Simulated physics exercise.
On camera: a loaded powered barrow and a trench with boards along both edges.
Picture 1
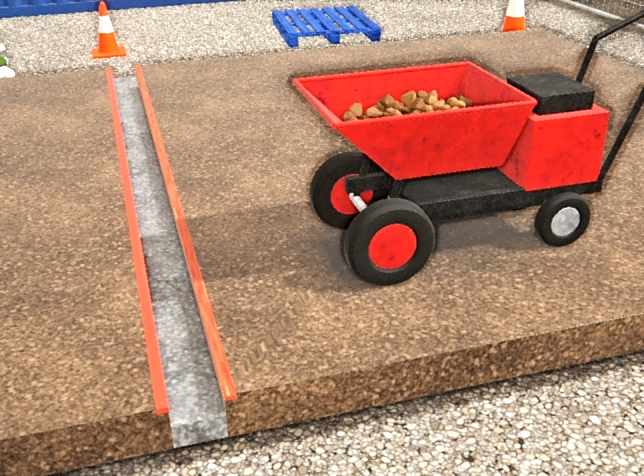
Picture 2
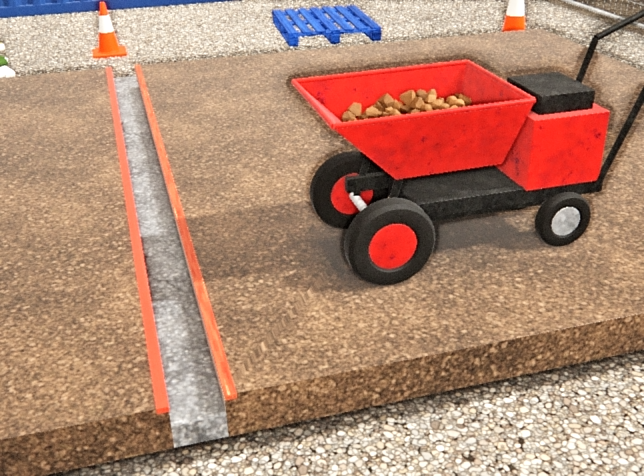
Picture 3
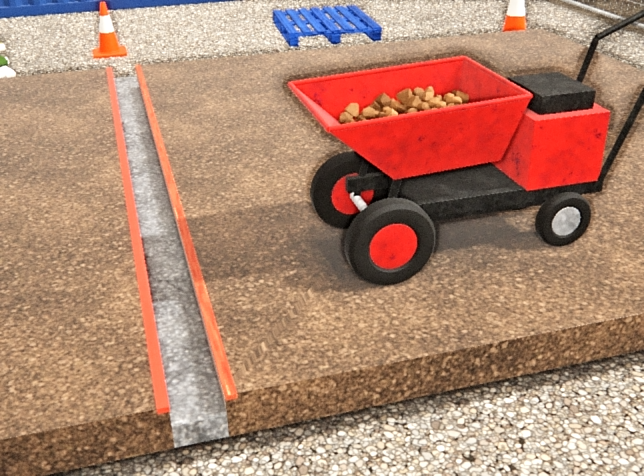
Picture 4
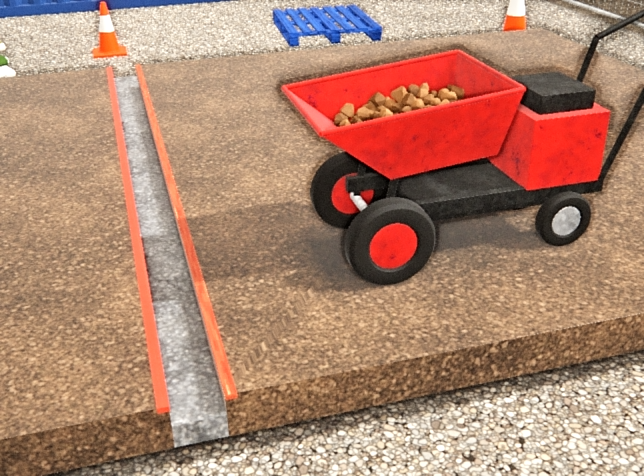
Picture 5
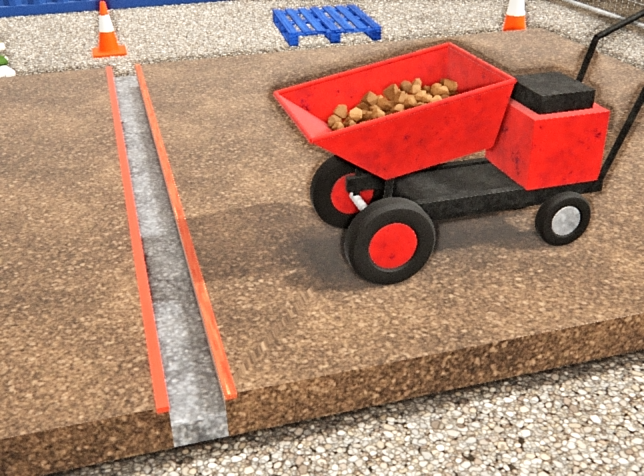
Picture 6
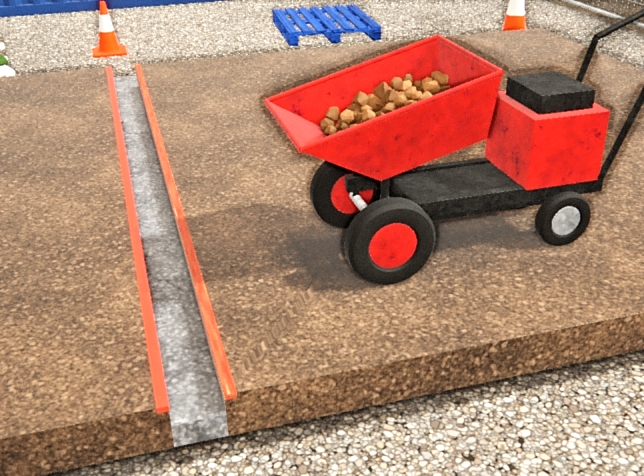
The red skip of a small powered barrow, loaded with brown lumps, sits level at first on bare ground, right of a narrow trench edged with orange boards. It then tilts gradually, its left lip dipping and its back end lifting, while the wheels stay in place.
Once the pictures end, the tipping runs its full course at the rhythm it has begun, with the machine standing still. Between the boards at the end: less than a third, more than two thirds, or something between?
The trench ends with between a third and two thirds of it.
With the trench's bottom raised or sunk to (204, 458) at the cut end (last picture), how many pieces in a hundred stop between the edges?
About 50 per cent.
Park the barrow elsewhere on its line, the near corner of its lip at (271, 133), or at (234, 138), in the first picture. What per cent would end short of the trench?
About 0 and 0 per cent.
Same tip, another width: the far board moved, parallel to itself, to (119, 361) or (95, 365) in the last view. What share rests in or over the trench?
The first gives 50 %, the second 50 %.
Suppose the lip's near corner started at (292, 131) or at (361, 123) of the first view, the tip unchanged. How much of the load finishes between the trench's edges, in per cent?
Near 50 % and 30 %.
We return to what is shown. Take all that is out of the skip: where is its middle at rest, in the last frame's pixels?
Around (178, 281).
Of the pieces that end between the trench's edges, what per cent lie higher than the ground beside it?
It comes to 20 per cent or so.
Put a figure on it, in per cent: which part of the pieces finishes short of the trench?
Roughly 20 in a hundred.
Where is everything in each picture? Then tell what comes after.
Lip of the skip near (335, 126), level; top of the load near (427, 112), clay clods; first edge of the trench near (216, 344); far edge near (154, 355), the trench under half as wide as the skip, and about half as deep as wide, in the first picture.
Lip of the skip near (334, 127), level; top of the load near (426, 111), in the second picture.
Lip of the skip near (329, 130), tipped barely; top of the load near (440, 107), in the third picture.
Lip of the skip near (322, 134), tipped a little; top of the load near (435, 112), in the fourth picture.
Lip of the skip near (312, 141), tipped a little; top of the load near (438, 106), in the fifth picture.
Lip of the skip near (301, 150), tipped clearly; top of the load near (437, 97); first edge of the trench near (216, 343); far edge near (154, 355), in the sixth picture.
Shortly afterwards, skip tipped steeply; the whole lot in the skip.
Next, skip tipped right over; the bulk in the skip; near a quarter short of the trench; only a few in or heaped over the trench.
Some moments later, skip tipped right over; near a third in the skip; near a quarter short of the trench; near half in or heaped over the trench; a little beyond it.
In the end, skip tipped right over; near a third in the skip; near a quarter short of the trench; near half in or heaped over the trench; a little beyond it.
